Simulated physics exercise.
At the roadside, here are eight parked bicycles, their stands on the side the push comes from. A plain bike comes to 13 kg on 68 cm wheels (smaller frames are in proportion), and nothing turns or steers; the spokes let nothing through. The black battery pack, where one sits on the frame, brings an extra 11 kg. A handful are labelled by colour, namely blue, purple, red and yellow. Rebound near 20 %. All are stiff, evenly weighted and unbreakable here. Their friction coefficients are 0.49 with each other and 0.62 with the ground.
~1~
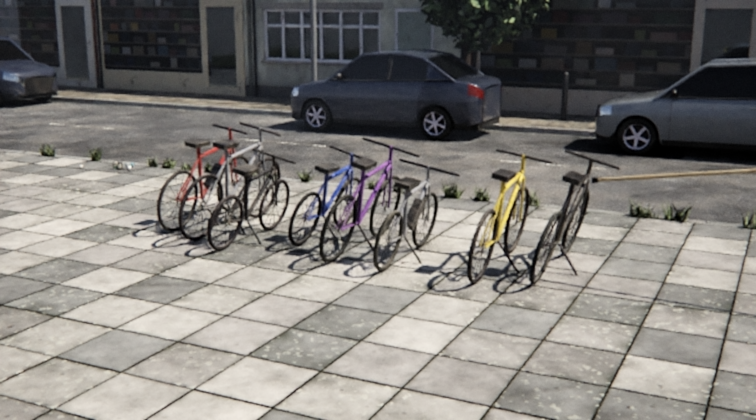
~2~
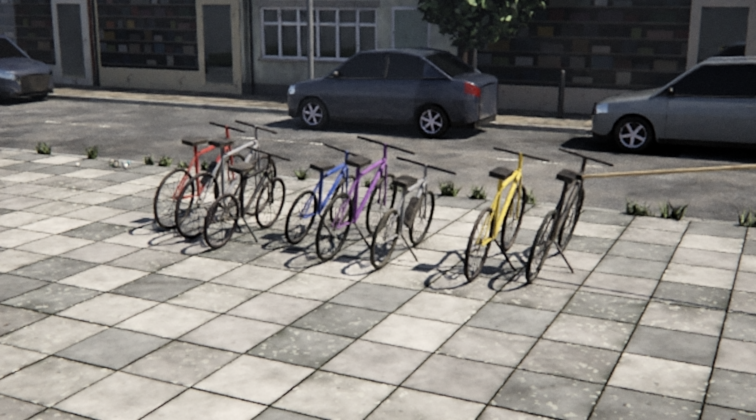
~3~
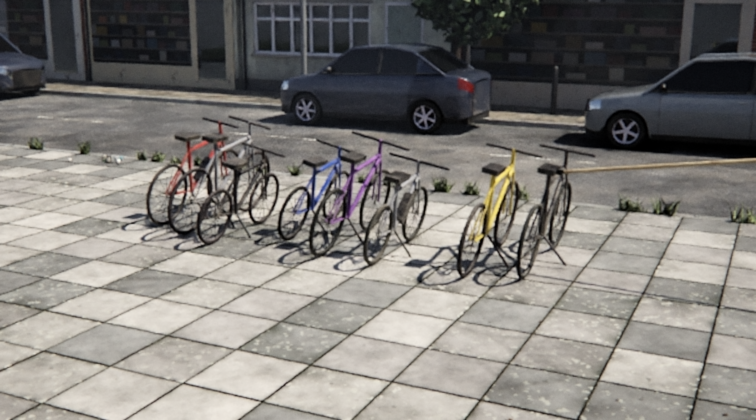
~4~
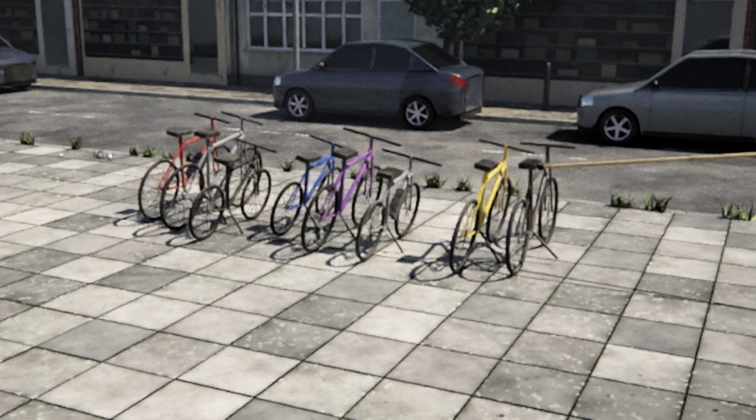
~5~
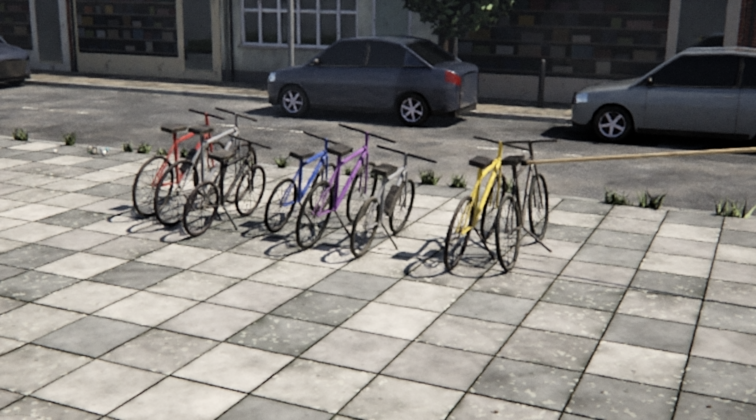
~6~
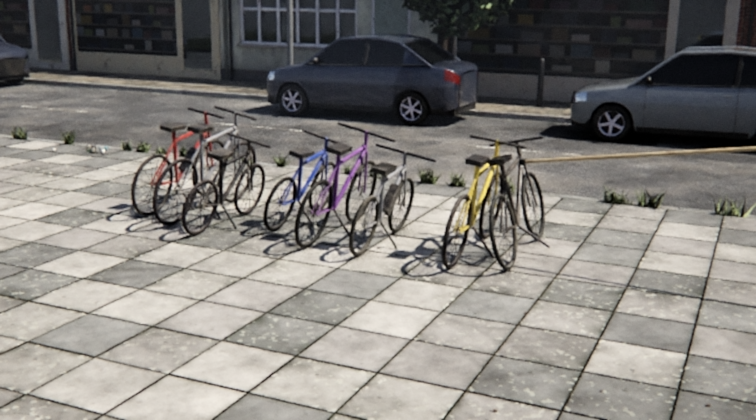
A long pole reached in from the right and pushed the dark bicycle at the end of a roadside row, tipping it leftward until it was up against the yellow one beside it.
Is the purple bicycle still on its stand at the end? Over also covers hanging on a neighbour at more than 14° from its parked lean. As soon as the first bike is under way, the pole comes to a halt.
Yes.
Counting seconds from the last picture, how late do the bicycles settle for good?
Somewhere near 1.0 seconds.
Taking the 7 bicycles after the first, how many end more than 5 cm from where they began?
My count gives 2.
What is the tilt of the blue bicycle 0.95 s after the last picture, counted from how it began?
Its tilt comes to about 0° at that moment.
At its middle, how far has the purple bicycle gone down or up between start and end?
At the end it is roughly 0 cm lower than at the start.
Then, 0.67 s on from the sixth picture, 1 of the 7 other bicycles over; purple bicycle unmoved; yellow bicycle tipped 41°.
Then, 0.81 s on from the sixth picture, 1 of the 7 other bicycles over; purple bicycle unmoved; yellow bicycle tipped 61°.
Then, 0.95 s on from the sixth picture, 1 of the 7 other bicycles over; purple bicycle unmoved; yellow bicycle tipped 62°.
Finally, 1 of the 7 other bicycles over; purple bicycle unmoved; yellow bicycle tipped 62°; blue bicycle unmoved. Six left standing. Seen by the last camera, middles, purple bicycle near (343, 184), yellow bicycle near (422, 212).
